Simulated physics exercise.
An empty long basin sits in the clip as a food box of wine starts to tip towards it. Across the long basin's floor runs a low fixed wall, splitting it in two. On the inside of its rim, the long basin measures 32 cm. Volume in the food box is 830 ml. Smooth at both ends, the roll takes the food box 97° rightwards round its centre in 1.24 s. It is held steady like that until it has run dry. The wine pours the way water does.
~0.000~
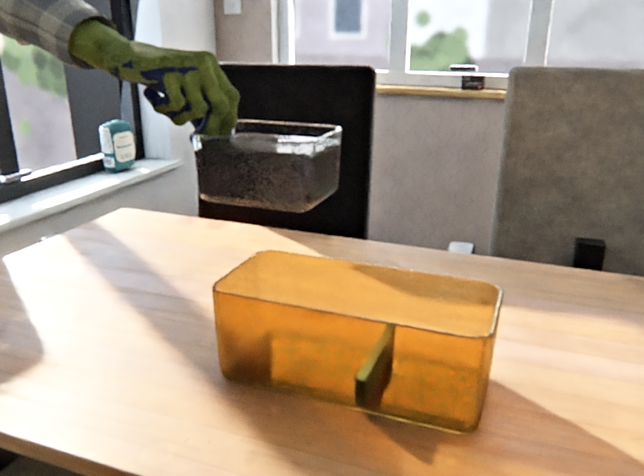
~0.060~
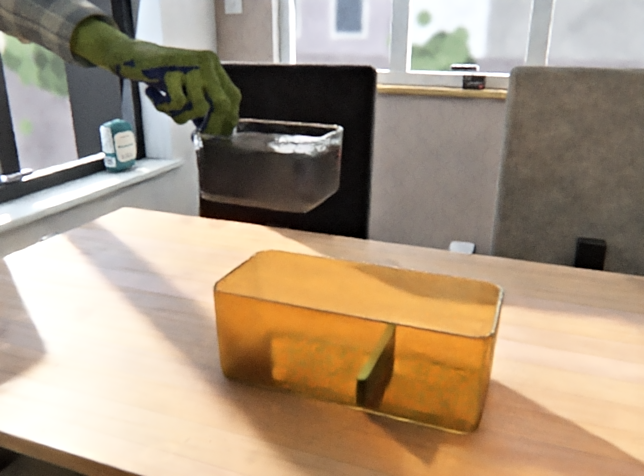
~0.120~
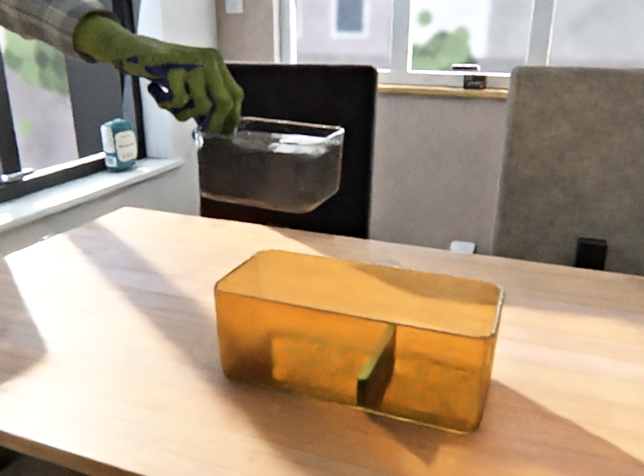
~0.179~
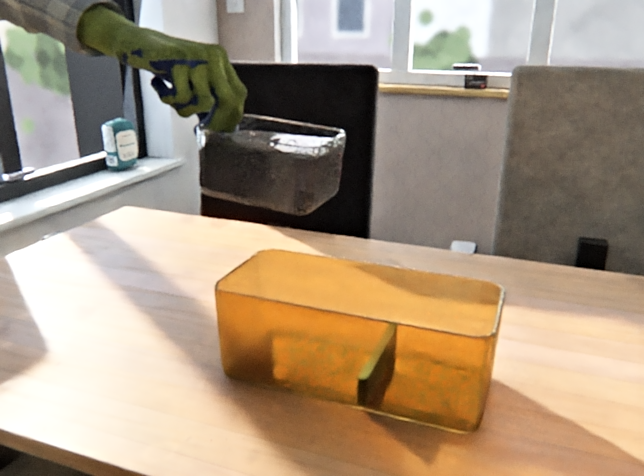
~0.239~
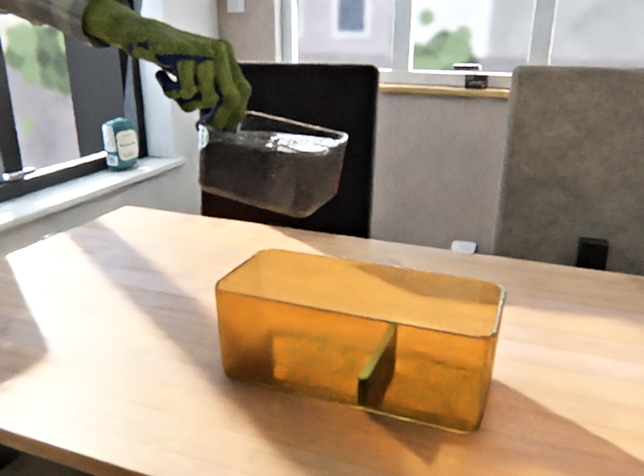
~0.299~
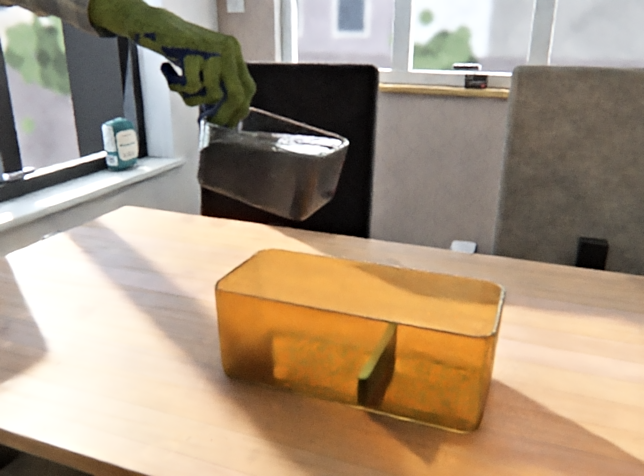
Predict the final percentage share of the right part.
Right part: About 55 %.
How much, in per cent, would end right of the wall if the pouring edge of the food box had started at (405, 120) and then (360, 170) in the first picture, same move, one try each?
Try 1: Approx. 65 %; try 2: Approx. 65 %.
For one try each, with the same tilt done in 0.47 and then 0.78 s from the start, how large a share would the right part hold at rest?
I'd expect close to 35 per cent and then close to 50 per cent.
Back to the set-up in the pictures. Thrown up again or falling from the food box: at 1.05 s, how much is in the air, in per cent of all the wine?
Estimated airborne part: Roughly 7 per cent.
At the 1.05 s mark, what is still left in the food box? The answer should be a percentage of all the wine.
Near 14 percent, more or less.
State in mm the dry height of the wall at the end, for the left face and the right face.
It's around 22 mm on the left side and around 8 mm on the right side.
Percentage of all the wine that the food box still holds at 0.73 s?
About 52 percent.
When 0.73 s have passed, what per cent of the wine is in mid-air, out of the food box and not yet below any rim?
Roughly 32 percent.
Then, 0.73 s in, the tilt is 62° and 52 per cent is still to pour, 2 is left of the wall and 14 right of it.
Then, 1.05 s in, the tilt is 91° and 13 per cent is still to pour, 17 is left of the wall and 61 right of it.
Then, 1.38 s in, the tilt is 97° and 2 per cent is still to pour, 36 is left of the wall and 58 right of it.
Then, 1.74 s in, the tilt is 97° and 0 per cent is still to pour, 41 is left of the wall and 56 right of it.
Finally, 42 per cent lies left of the wall, 55 right of it and 3 outside.
